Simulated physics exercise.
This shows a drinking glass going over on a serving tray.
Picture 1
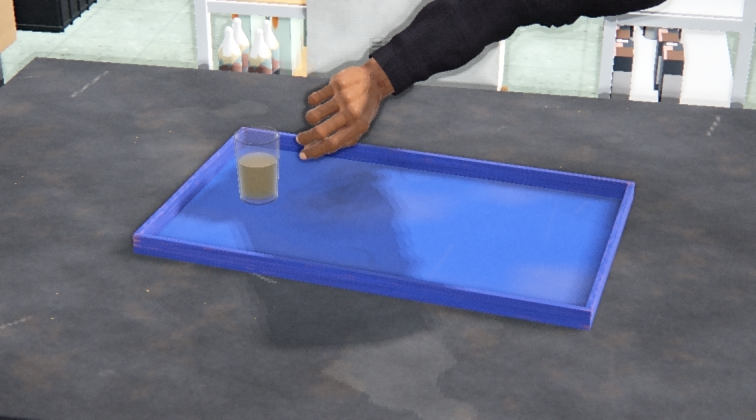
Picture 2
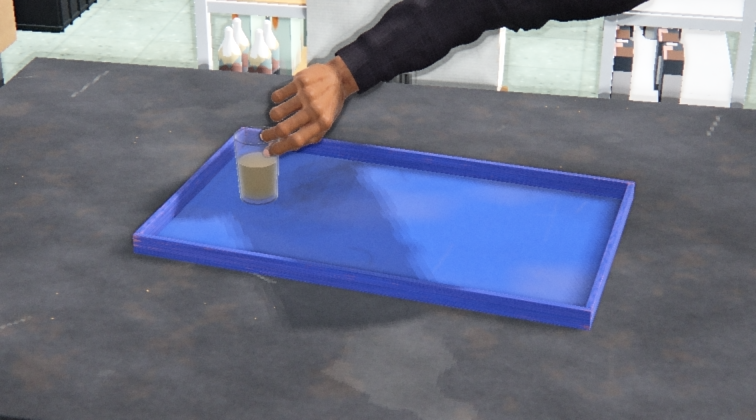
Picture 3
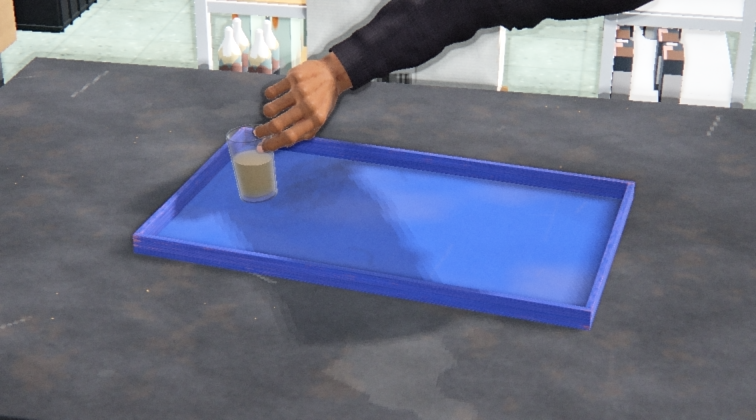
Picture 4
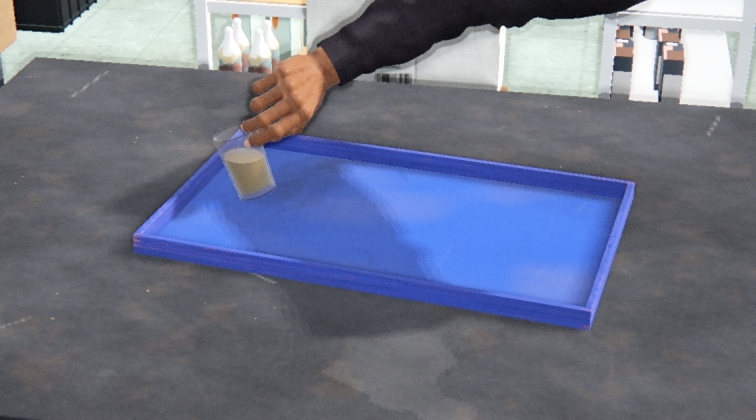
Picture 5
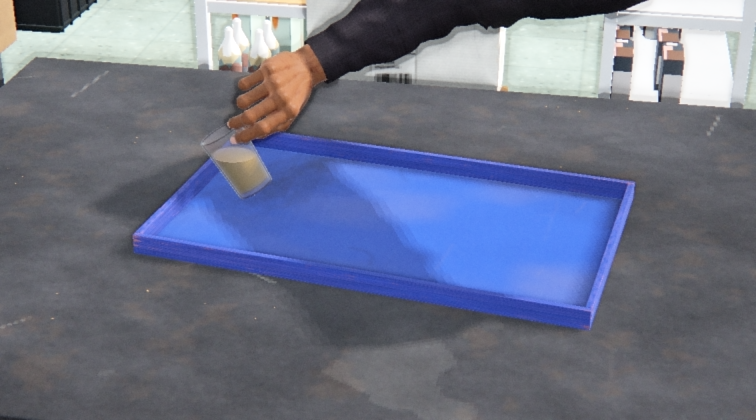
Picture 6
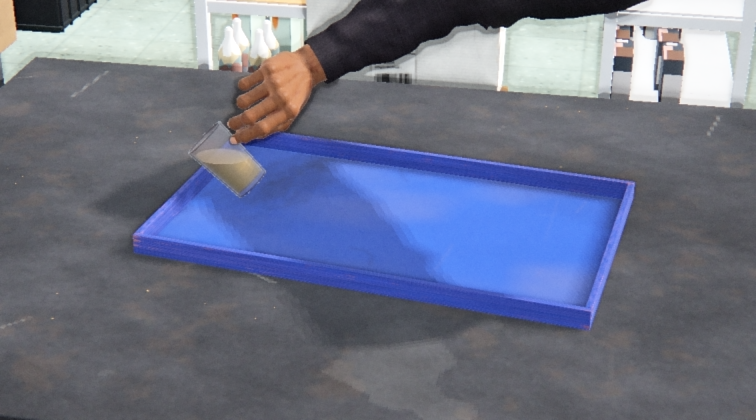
Glass half full of brownish liquid tilting steadily to the left on a blue tray as a hand pushes at its rim.
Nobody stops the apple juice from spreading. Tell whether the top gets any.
The spill flows out of the tray.
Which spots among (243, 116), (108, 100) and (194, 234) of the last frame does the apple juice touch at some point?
Going in order, the first is out of reach, the second out of reach, and the third out of reach.
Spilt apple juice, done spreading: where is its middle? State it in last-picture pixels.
In the last view, its middle sits roughly at (23, 179).
Shortly, the drinking glass lies across the rim; the puddle covers about as much as a plate; it has landed past the rim.
Then, the puddle covers about as much as a tray; it has landed past the rim.
At the finish, the puddle covers about as much as a tray; it has landed past the rim.
